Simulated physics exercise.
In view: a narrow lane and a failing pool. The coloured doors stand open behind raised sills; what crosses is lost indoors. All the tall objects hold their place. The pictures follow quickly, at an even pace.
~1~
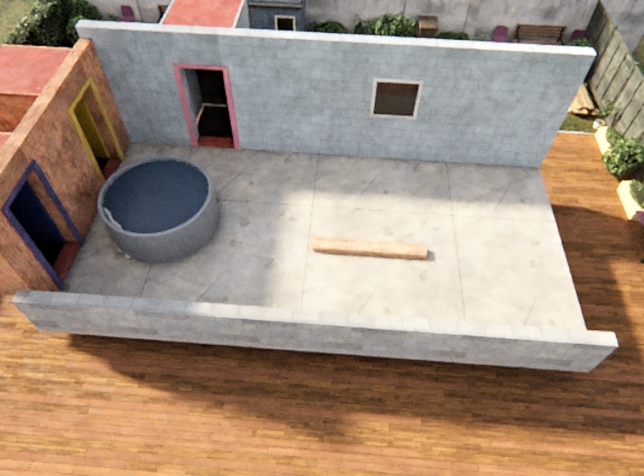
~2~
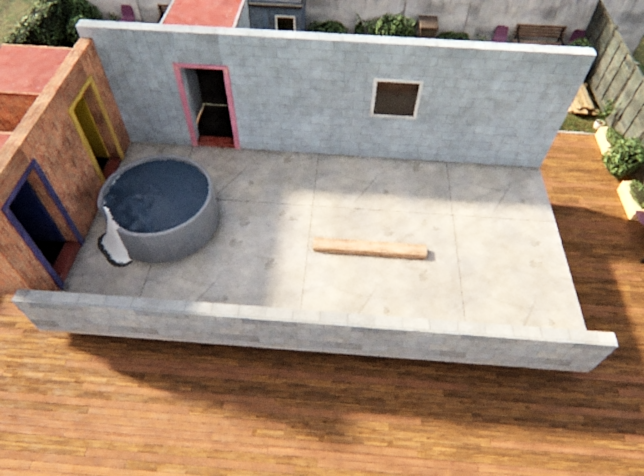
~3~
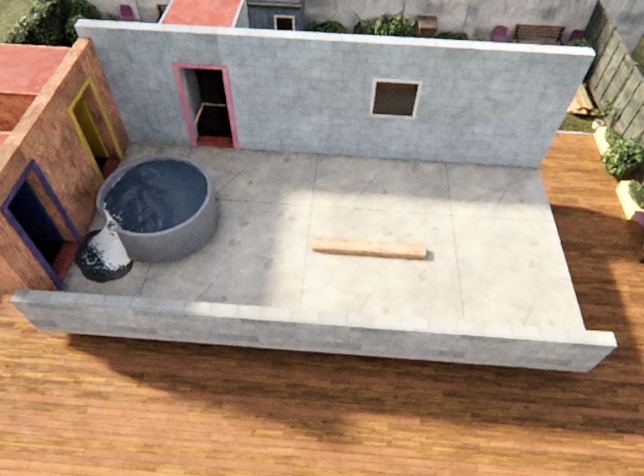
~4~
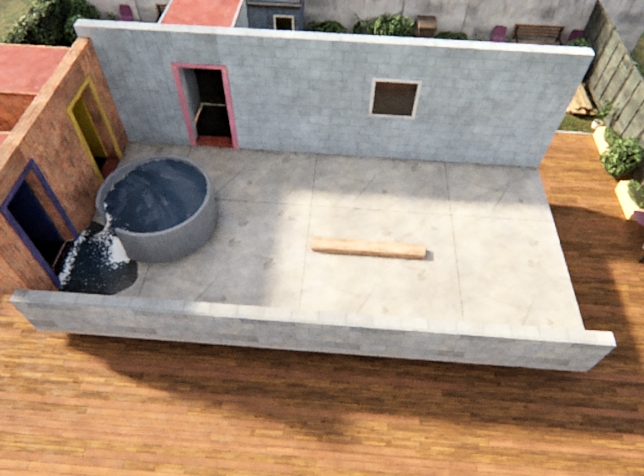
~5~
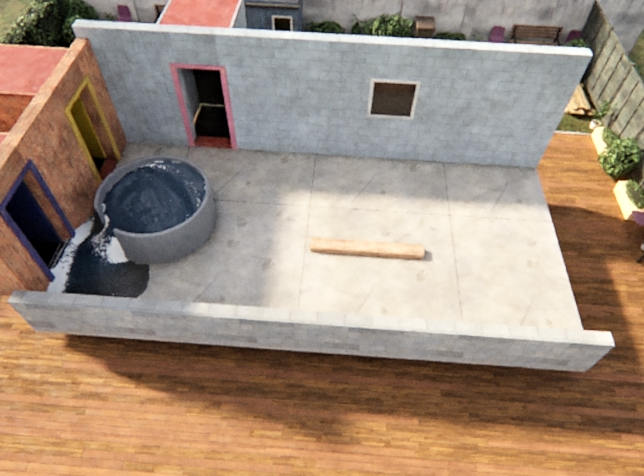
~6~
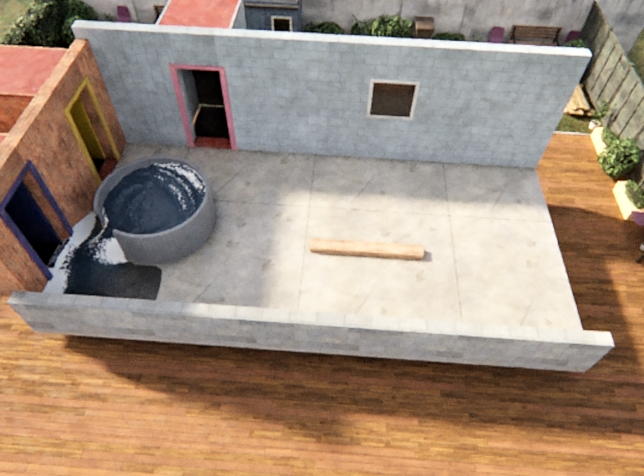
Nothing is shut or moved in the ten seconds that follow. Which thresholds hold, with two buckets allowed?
One by one: The yellow door admits no more than that; the pink door admits no more than that; the blue door lets in a lot.
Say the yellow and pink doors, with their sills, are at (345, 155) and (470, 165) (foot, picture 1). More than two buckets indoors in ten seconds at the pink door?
My reading: Pink lets less in.
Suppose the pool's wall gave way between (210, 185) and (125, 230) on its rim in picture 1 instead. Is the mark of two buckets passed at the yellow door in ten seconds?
Yellow lets less in.
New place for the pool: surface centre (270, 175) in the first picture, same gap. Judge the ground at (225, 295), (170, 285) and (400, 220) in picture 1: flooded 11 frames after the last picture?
In turn: Covered, awash, free of water.
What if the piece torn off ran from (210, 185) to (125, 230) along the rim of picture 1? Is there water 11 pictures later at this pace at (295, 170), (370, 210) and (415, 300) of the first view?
In turn: Free of water, under water, flooded.
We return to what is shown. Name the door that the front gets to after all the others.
It is the door marked pink.
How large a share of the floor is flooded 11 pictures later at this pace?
Near 25 in a hundred.
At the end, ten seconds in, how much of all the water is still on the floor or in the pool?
I make it 70 per cent.
A moment on, water covers 10 % of the floor; the yellow door wet at the sill, nothing in, the pink door not reached, the blue door far over two buckets in.
Next, water covers 25 % of the floor; the yellow door wet at the sill, nothing in, the pink door not reached, the blue door far over two buckets in.
Then, water covers 45 % of the floor; the yellow door wet at the sill, nothing in, the pink door wet at the sill, nothing in, the blue door far over two buckets in.
Later, water covers 75 % of the floor; the yellow door wet at the sill, nothing in, the pink door wet at the sill, nothing in, the blue door far over two buckets in.
In the end, water covers 90 % of the floor; the yellow door wet at the sill, nothing in, the pink door wet at the sill, nothing in, the blue door far over two buckets in.
